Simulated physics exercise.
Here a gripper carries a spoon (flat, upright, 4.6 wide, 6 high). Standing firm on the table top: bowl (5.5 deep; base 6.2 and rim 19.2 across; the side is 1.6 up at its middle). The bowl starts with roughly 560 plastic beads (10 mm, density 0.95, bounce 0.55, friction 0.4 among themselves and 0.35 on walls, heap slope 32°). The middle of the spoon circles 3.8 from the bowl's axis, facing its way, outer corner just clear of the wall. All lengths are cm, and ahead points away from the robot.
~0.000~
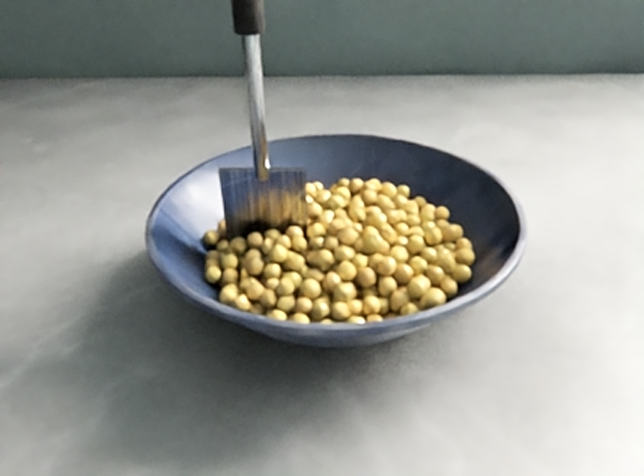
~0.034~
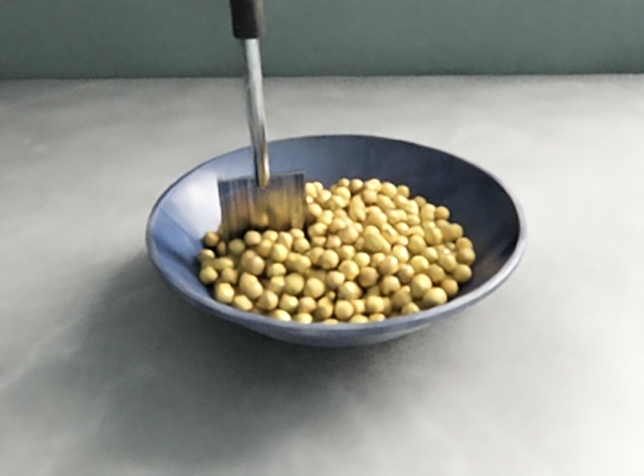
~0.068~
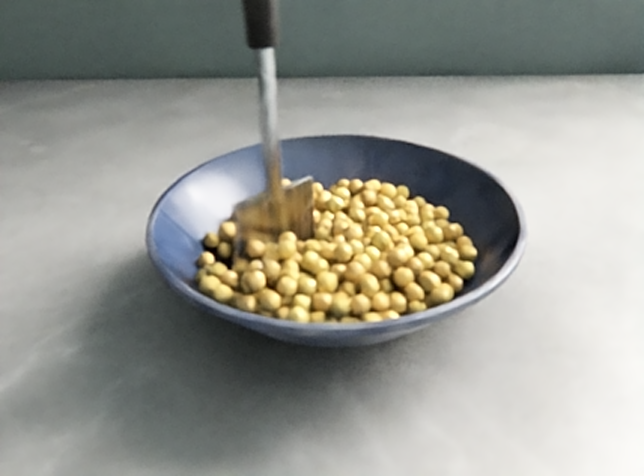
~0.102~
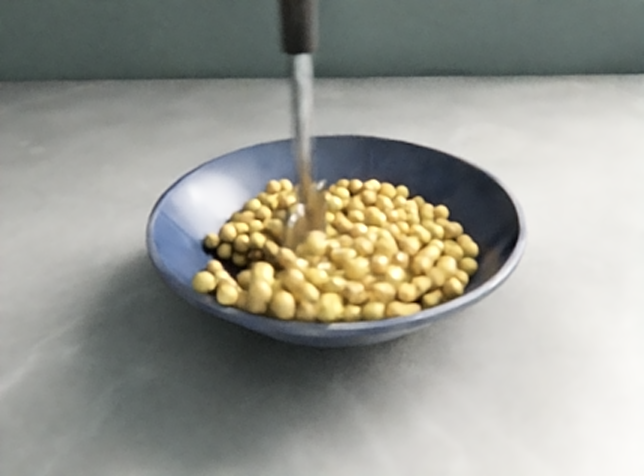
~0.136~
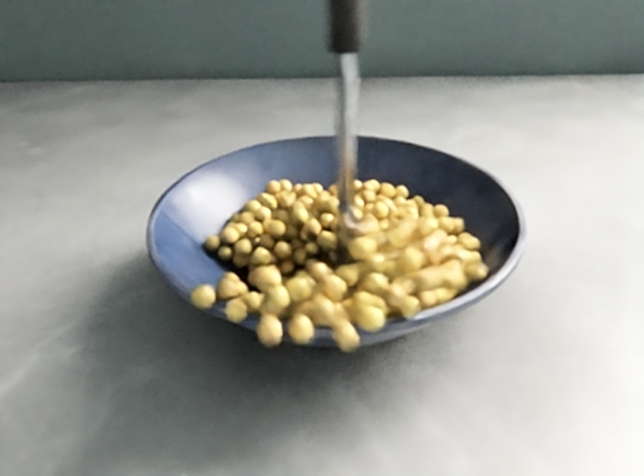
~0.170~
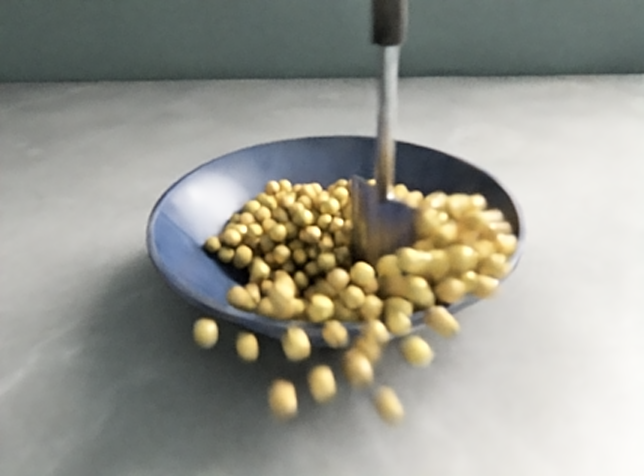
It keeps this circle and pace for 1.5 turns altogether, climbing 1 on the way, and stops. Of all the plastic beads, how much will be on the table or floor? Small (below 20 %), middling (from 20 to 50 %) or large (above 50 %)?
Answer: Middling; from 20 to 50 % of the plastic beads finish on the table or floor.
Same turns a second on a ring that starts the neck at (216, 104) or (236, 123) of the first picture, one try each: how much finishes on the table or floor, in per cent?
About 10 and 30 per cent.
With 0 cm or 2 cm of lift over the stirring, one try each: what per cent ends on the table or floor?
About 45 and 30 per cent.
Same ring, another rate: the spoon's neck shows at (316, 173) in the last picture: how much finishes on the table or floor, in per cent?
Some 15 per cent.
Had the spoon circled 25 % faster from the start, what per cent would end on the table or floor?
Then about 45 per cent.
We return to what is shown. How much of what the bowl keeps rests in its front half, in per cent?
Some 50 per cent.
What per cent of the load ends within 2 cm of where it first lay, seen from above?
Some 10 per cent.
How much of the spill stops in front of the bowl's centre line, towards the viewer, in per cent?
Roughly 40 per cent.
After 0.35 s, 287° round, highest piece 9 above the table; 434 in the bowl, 78 on the table or floor, 49 in flight or on the tool.
After 0.53 s, 84° round, highest piece 8 above the table; 373 in the bowl, 167 on the table or floor, 21 in flight or on the tool.
After 0.82 s, 180° round, highest piece 5 above the table; 363 in the bowl, 198 on the table or floor.
After 1.52 s, 180° round, highest piece 5 above the table; 363 in the bowl, 198 on the table or floor.
At rest, 363 in the bowl, 198 on the table or floor. That is 35 % on the table or floor.
